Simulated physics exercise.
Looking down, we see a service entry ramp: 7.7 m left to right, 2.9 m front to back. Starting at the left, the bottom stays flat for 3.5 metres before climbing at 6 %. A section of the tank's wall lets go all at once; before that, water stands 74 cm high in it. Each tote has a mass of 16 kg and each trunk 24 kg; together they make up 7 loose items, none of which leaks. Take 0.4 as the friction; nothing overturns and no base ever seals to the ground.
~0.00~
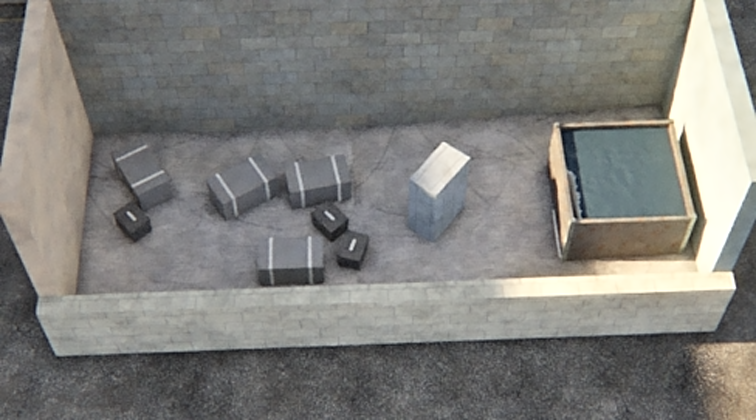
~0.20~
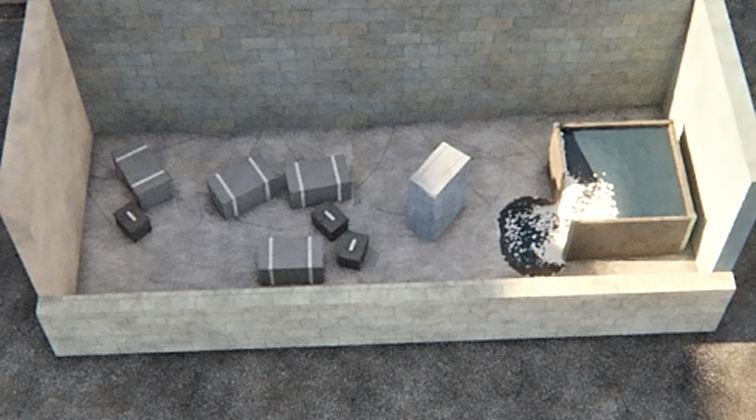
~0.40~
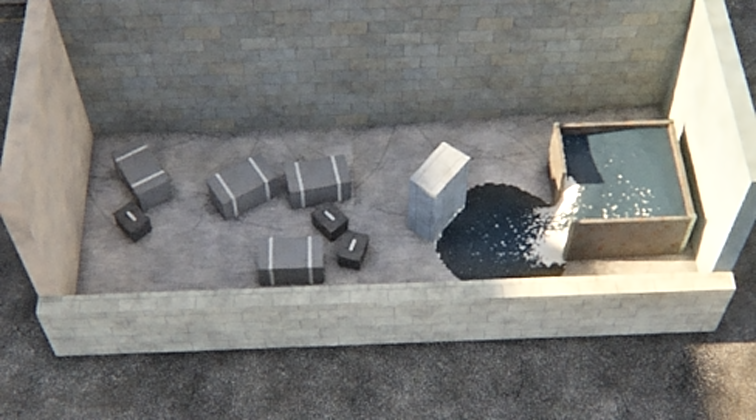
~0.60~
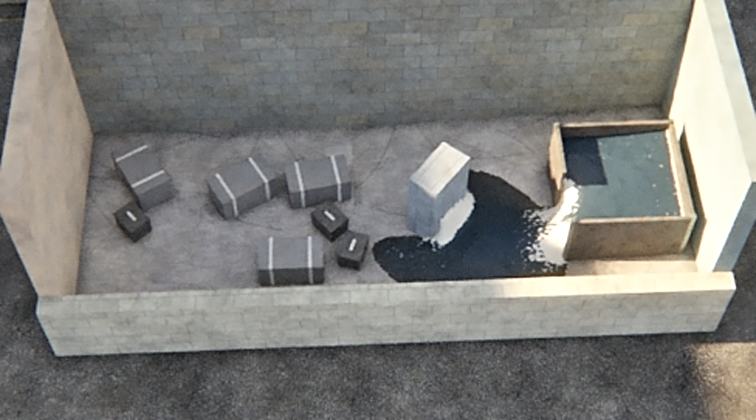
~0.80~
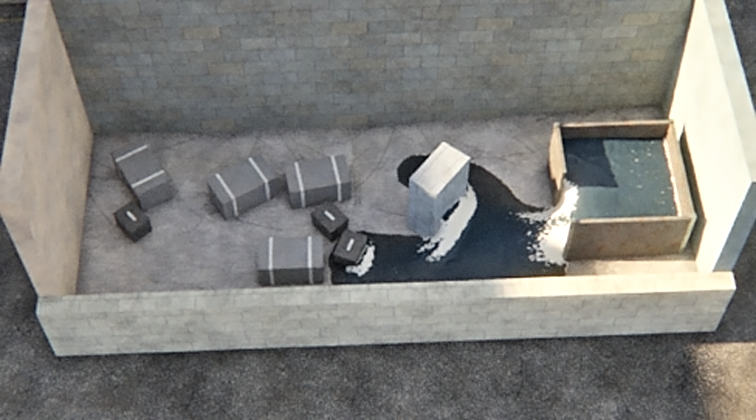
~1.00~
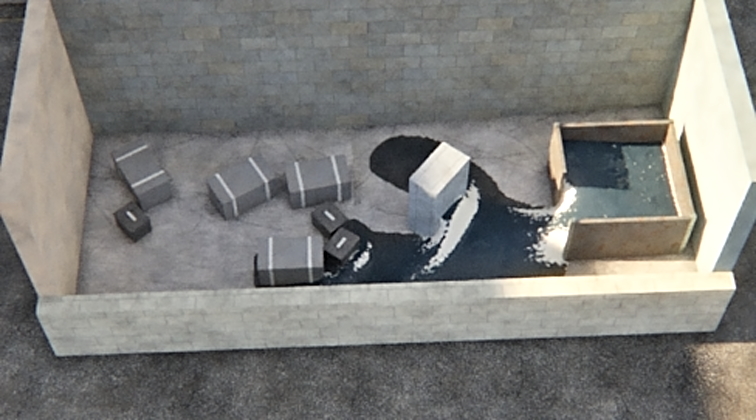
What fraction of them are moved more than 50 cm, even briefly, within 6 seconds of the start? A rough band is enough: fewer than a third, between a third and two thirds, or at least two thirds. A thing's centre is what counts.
I would say between a third and two thirds.
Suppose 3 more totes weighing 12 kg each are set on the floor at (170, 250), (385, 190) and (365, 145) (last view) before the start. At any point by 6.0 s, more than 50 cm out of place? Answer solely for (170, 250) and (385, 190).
Result, in sequence: Exceeded; not exceeded.
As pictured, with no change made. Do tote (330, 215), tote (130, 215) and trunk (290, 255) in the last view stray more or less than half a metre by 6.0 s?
Item one falls below it, item two exceeds it, item three exceeds it.
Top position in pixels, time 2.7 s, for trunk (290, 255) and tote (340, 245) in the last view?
(261, 208) and (312, 231), roughly.
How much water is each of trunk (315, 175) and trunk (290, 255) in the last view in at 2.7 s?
2 and 4 cm.
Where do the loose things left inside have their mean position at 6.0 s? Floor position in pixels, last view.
Centre of the remaining things: Roughly (284, 210).
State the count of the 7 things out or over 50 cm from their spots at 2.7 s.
I count 2.
After 1.4 s 0 of 7 are over 50 cm from their spots; 0 afloat.
After 2.7 s 2 of 7 are over 50 cm from their spots; 0 afloat.
After 4.2 s 4 of 7 are over 50 cm from their spots; 1 afloat.
After 6.0 s 4 of 7 are over 50 cm from their spots, and 4 have been at some point; 4 afloat.
